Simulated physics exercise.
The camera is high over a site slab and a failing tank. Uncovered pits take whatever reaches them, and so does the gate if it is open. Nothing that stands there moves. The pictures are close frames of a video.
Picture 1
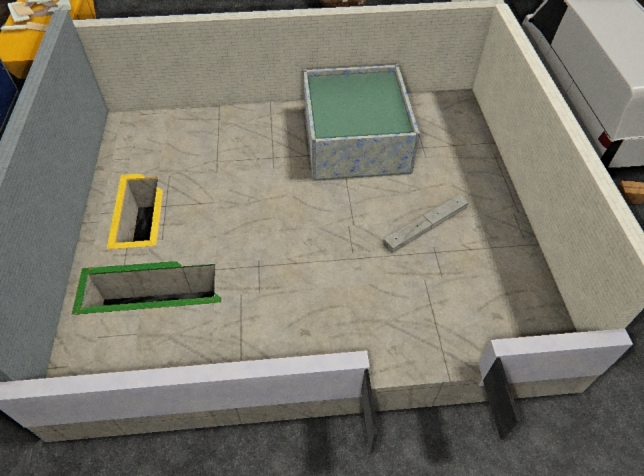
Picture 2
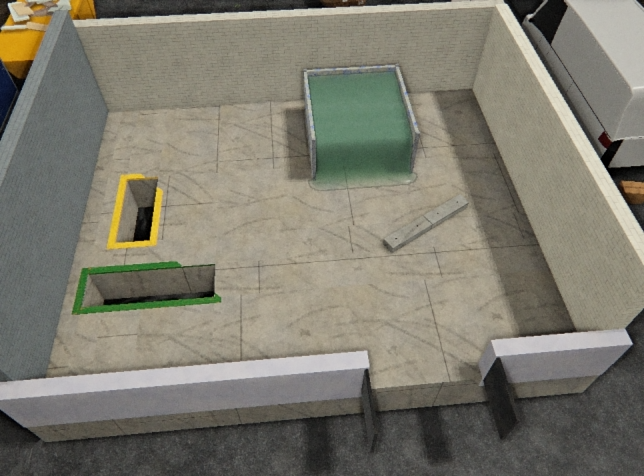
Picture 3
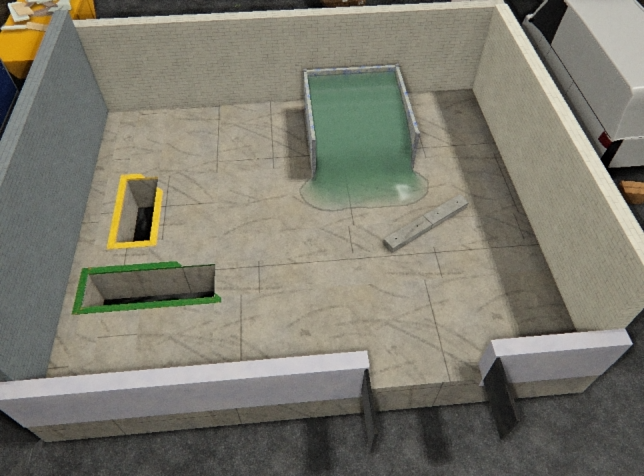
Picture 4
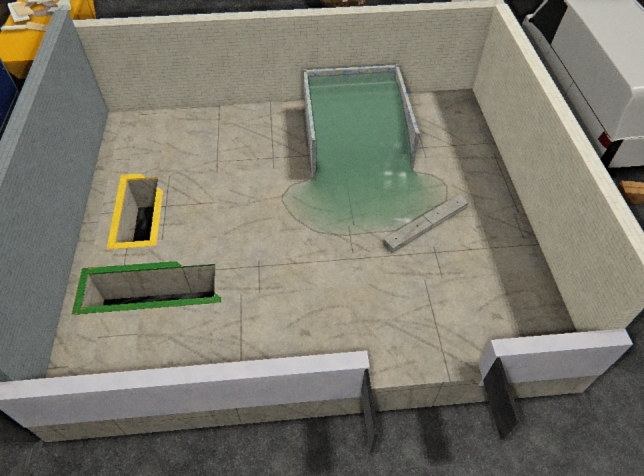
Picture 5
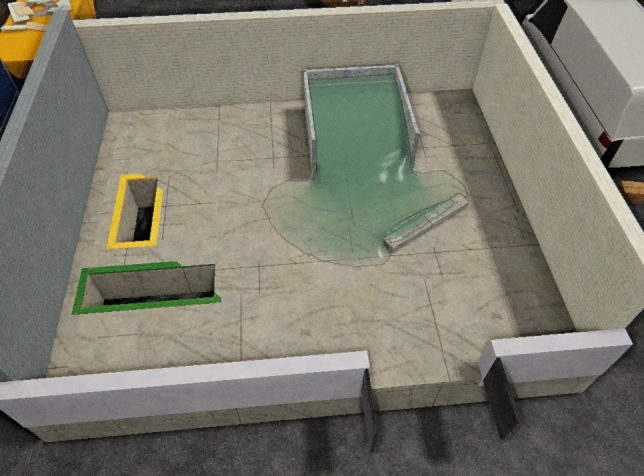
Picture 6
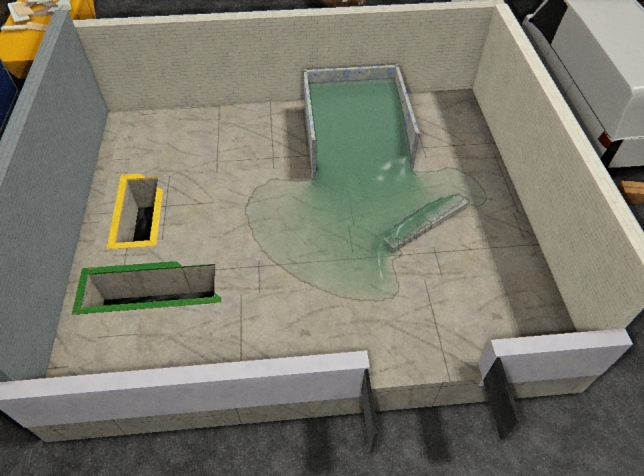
At first, a square tank of still green water stands near the back of a walled slab, with two framed pits at left. Its front side opens and water pours onto the floor. The pool widens toward the viewer, reaches the loose slanted bar, and spreads around both its ends.
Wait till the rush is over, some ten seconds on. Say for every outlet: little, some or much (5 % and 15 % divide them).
In the end: The gate takes above 15 %; the yellow pit takes not even 5 %; the green pit takes above 15 %.
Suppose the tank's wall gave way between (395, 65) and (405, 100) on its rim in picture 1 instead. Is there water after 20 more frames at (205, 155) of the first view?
At that place: Clear.
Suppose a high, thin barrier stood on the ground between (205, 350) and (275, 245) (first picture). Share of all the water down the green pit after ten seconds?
Parts in a hundred: Green 20.
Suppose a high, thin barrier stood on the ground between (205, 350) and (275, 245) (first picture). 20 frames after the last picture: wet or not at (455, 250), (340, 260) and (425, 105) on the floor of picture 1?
As listed: Awash, flooded, free of water.
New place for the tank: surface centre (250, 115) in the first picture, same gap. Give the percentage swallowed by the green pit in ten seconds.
Parts in a hundred: Green 40.
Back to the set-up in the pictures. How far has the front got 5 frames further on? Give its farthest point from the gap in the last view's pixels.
At about (246, 384).
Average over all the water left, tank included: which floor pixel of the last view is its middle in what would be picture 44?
Roughly at (317, 246).
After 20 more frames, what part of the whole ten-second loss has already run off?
Close to 35 %.
A moment on, water covers 35 % of the floor; the gate 1 %, the yellow pit 0 %, the green pit 0 %.
Next, water covers 50 % of the floor; the gate 7 %, the yellow pit 0 %, the green pit 1 %.
Then, water covers 60 % of the floor; the gate 16 %, the yellow pit 0 %, the green pit 3 %.
Later, water covers 75 % of the floor; the gate 21 %, the yellow pit 2 %, the green pit 16 %.
In the end, water covers 80 % of the floor; the gate 24 %, the yellow pit 3 %, the green pit 31 %.
